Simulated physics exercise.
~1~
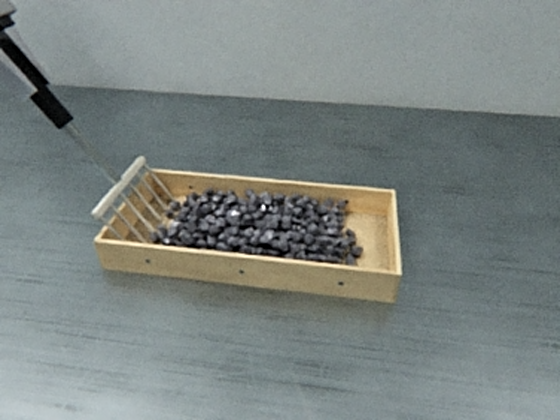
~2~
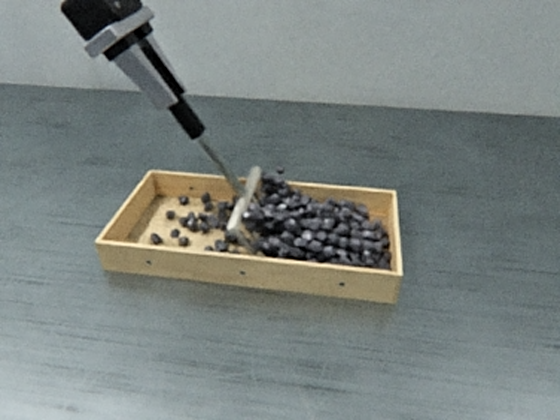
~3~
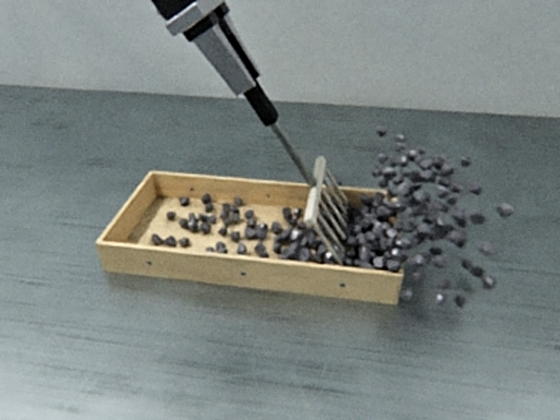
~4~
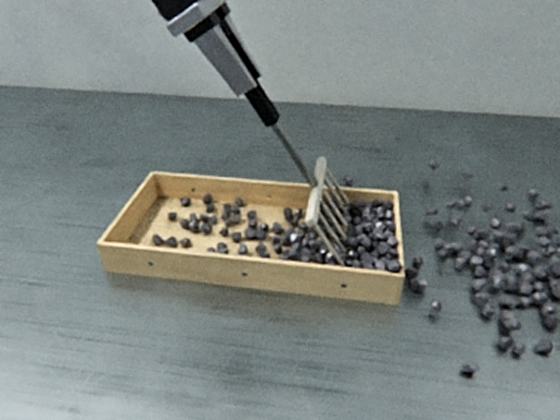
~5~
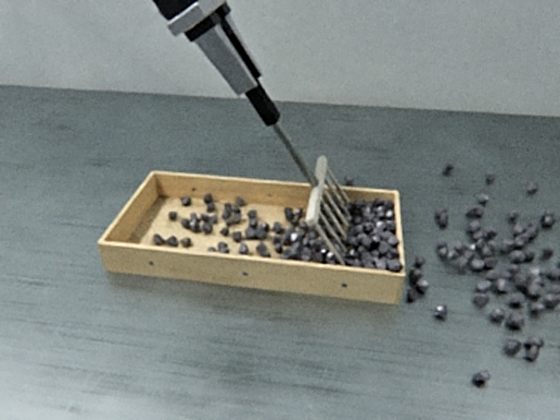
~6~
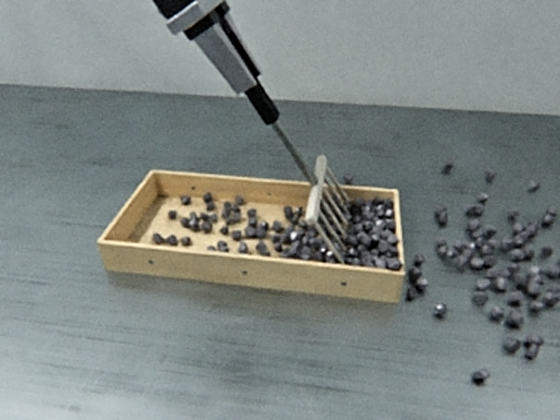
The clip opens on a shallow wooden tray partly filled with small dark pebbles, with a fork held by a robot arm resting at its left end. The arm sweeps the fork to the right, bunching the pebbles into a steep heap and leaving a few scattered behind. As the fork nears the right end, many pebbles spill over the edge in a spray and tumble onto the grey surface. The fork halts inside the tray while the spilled pebbles spread out and settle. It ends with the fork still, most pebbles remaining in the tray and a large share lying to its right.
